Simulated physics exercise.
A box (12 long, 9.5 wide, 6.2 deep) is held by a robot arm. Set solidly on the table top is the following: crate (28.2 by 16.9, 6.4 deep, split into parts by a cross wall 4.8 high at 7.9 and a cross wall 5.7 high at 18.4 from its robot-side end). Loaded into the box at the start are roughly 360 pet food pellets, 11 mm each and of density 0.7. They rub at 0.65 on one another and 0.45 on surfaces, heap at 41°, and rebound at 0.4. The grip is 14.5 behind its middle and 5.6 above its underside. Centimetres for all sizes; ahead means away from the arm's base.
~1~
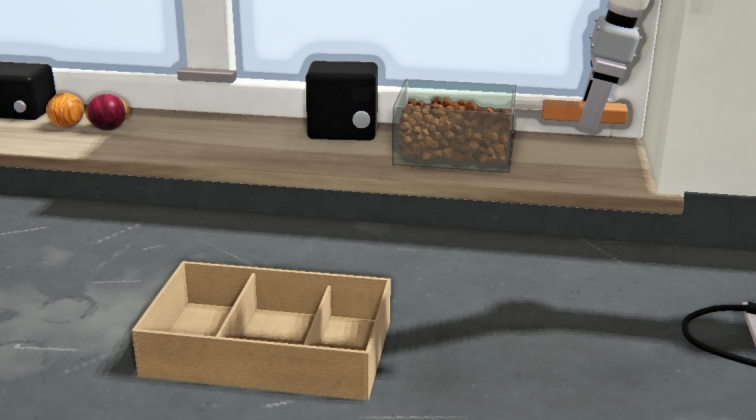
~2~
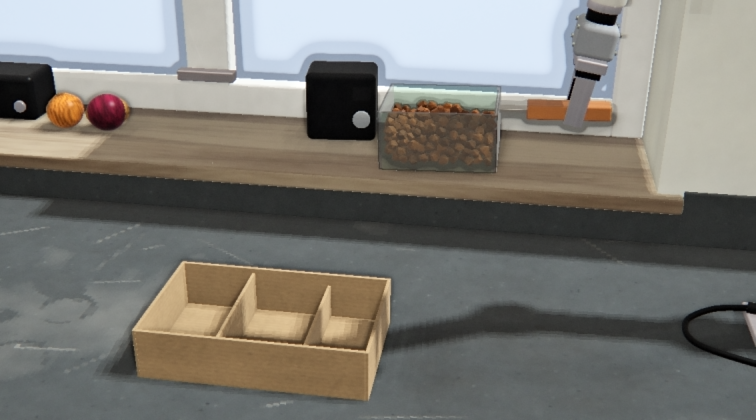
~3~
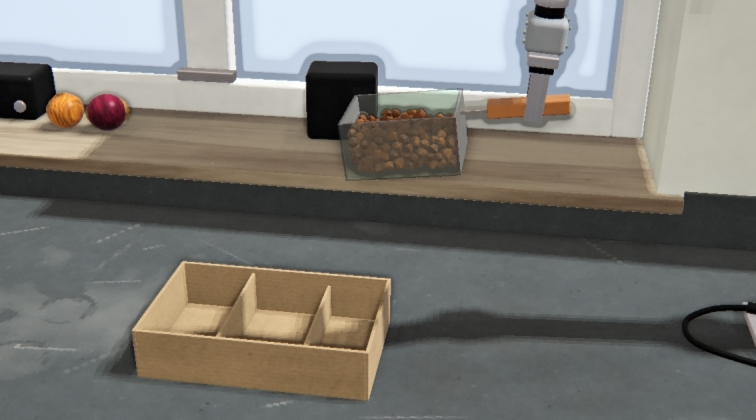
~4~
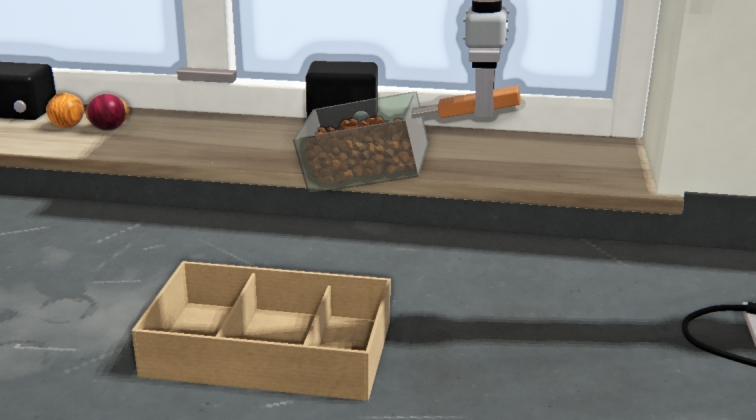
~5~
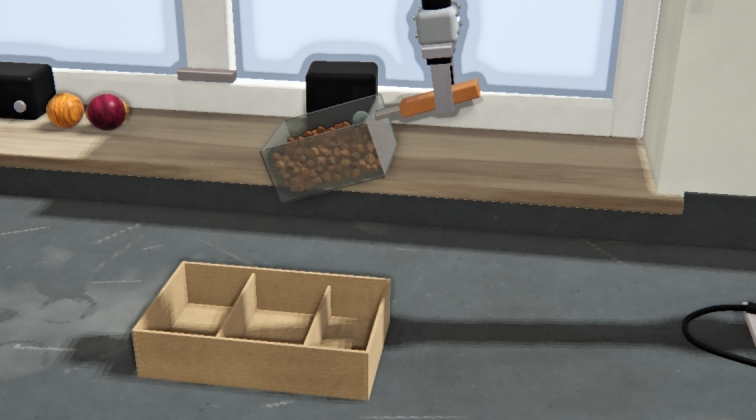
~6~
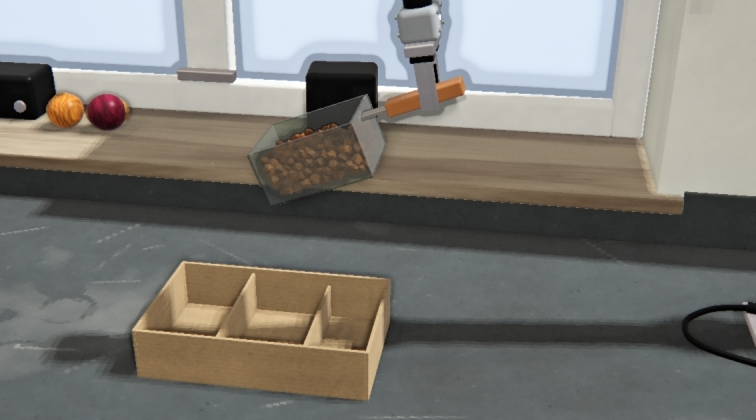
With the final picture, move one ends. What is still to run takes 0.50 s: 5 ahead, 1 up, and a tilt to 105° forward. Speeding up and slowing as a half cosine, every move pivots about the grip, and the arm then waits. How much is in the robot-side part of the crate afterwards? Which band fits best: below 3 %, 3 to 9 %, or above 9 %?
Best fit: Above 9 %.
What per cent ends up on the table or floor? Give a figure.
Estimate: Close to 50 %.
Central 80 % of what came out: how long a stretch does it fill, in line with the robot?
14 cm.
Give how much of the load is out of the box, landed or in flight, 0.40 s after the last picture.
Share gone by then: Near 0 %.
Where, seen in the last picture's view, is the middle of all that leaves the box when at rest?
About (393, 354).
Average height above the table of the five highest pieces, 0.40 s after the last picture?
Around 28 cm, I reckon.
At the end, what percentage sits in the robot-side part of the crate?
Estimate: Near 25 %.
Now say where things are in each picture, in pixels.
The first frame shows box floor at (454, 148), level; upper third of the load around (450, 119), from x 405 to 505, top at y 100; 365 in the box.
The second frame shows box floor at (441, 151), tilted 2° forward; upper third of the load around (439, 122), from x 390 to 490, top at y 105.
The third frame shows box floor at (408, 157), tilted 7° forward; upper third of the load around (412, 129), from x 350 to 460, top at y 115.
The fourth frame shows box floor at (369, 165), tilted 14° forward; upper third of the load around (378, 136), from x 310 to 420, top at y 120.
The fifth frame shows box floor at (340, 170), tilted 19° forward; upper third of the load around (351, 141), from x 275 to 390, top at y 125.
The sixth frame shows box floor at (329, 172), tilted 21° forward; upper third of the load around (341, 143), from x 265 to 375, top at y 125; 365 in the box.
Then, 0.20 s later, tilted 50° forward, highest piece 28 above the table; 365 in the box.
Then, 0.40 s later, tilted 97° forward, highest piece 28 above the table; 356 in the box, 3 in the robot-side part, 6 in flight or on a rim.
Then, 0.70 s later, tilted 105° forward, highest piece 24 above the table; 226 in the box, 64 on the table or floor, 36 in the robot-side part, 39 in flight or on a rim.
Then, 1.75 s later, tilted 105° forward, highest piece 21 above the table; 181 on the table or floor, 95 in the robot-side part, 89 in the box.
At rest, 181 on the table or floor, 95 in the robot-side part, 89 in the box. That is 26 % in the robot-side part of the crate.
